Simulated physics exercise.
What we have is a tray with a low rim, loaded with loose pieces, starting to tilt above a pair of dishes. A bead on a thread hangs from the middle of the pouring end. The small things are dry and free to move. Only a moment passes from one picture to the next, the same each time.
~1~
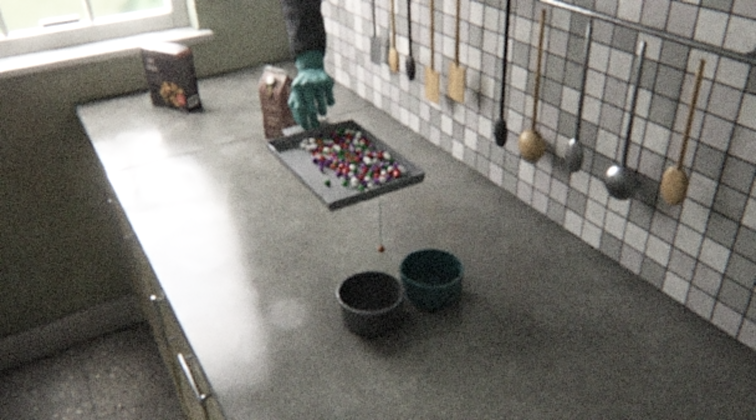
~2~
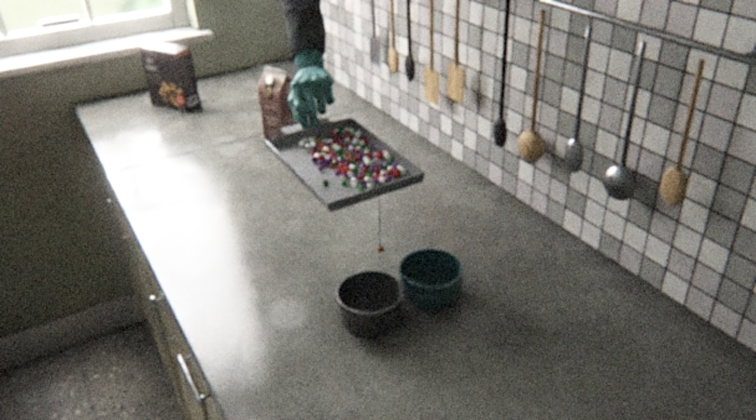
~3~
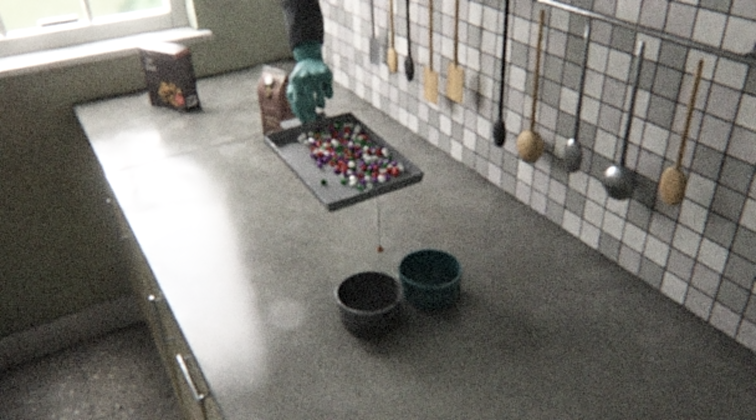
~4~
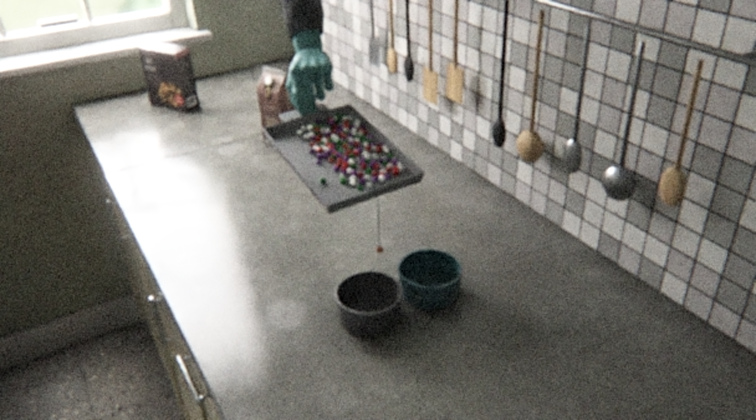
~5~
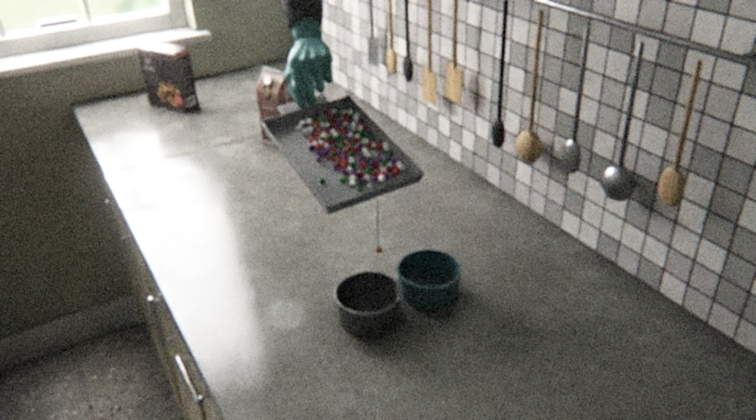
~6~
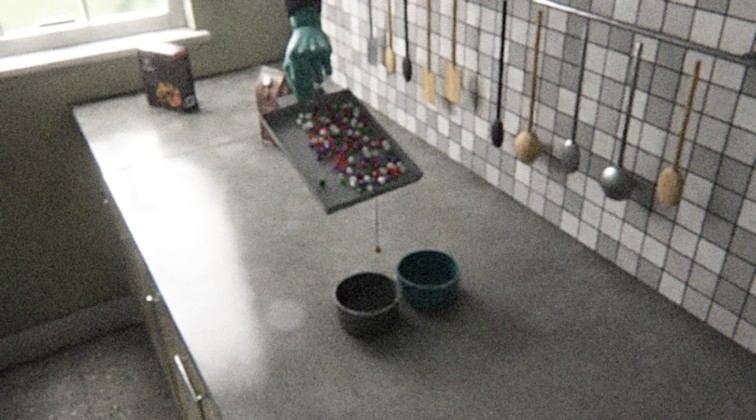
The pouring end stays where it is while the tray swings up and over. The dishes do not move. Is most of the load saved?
The two hold the larger part of the load.
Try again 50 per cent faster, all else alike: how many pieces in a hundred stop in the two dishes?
Roughly 70 in a hundred.
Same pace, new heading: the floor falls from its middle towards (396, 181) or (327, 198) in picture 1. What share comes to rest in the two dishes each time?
About 40 and 10 per cent.
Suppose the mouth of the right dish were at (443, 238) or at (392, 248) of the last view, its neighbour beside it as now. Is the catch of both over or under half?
In turn: Not half; below a half.
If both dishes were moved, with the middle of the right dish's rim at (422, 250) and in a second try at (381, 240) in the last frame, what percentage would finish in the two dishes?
The first gives 60 %, the second 0 %.
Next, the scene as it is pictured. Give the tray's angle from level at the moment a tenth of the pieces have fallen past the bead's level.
At some 80 degrees.
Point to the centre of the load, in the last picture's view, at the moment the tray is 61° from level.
At about (361, 187).
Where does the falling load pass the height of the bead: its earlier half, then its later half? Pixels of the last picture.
At about (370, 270), then at (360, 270).
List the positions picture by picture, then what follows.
In the first picture, corners of the pouring end near (330, 201) and (423, 172), level; middle of the load near (348, 155), round plastic beads; left dish near (388, 320); right dish near (450, 294); bead on its thread near (381, 249).
In the second picture, corners of the pouring end near (329, 201) and (422, 172), level; middle of the load near (347, 154).
In the third picture, corners of the pouring end near (329, 202) and (422, 172), tipped barely, lowest at the left corner; middle of the load near (346, 151).
In the fourth picture, corners of the pouring end near (329, 203) and (422, 172), tipped a little, lowest at the left corner; middle of the load near (346, 147).
In the fifth picture, corners of the pouring end near (328, 205) and (421, 172), tipped a little, lowest at the left corner; middle of the load near (346, 143).
In the sixth picture, corners of the pouring end near (328, 206) and (421, 172), tipped clearly, lowest at the left corner; middle of the load near (346, 141), the whole lot on the move; left dish near (384, 320); right dish near (446, 295).
Shortly afterwards, tray tipped steeply; all but a few on the tray; only a few in the left dish; only a few in the right dish; only a few outside both; only a few in the air.
Next, tray tipped past a quarter turn; a little on the tray; near half in the left dish; near a quarter in the right dish; near a quarter outside both; a little in the air.
Some moments later, tray tipped past a quarter turn; near half in the left dish; near a quarter in the right dish; near a quarter outside both.
In the end, tray tipped past a quarter turn; near half in the left dish; near a quarter in the right dish; near a quarter outside both.
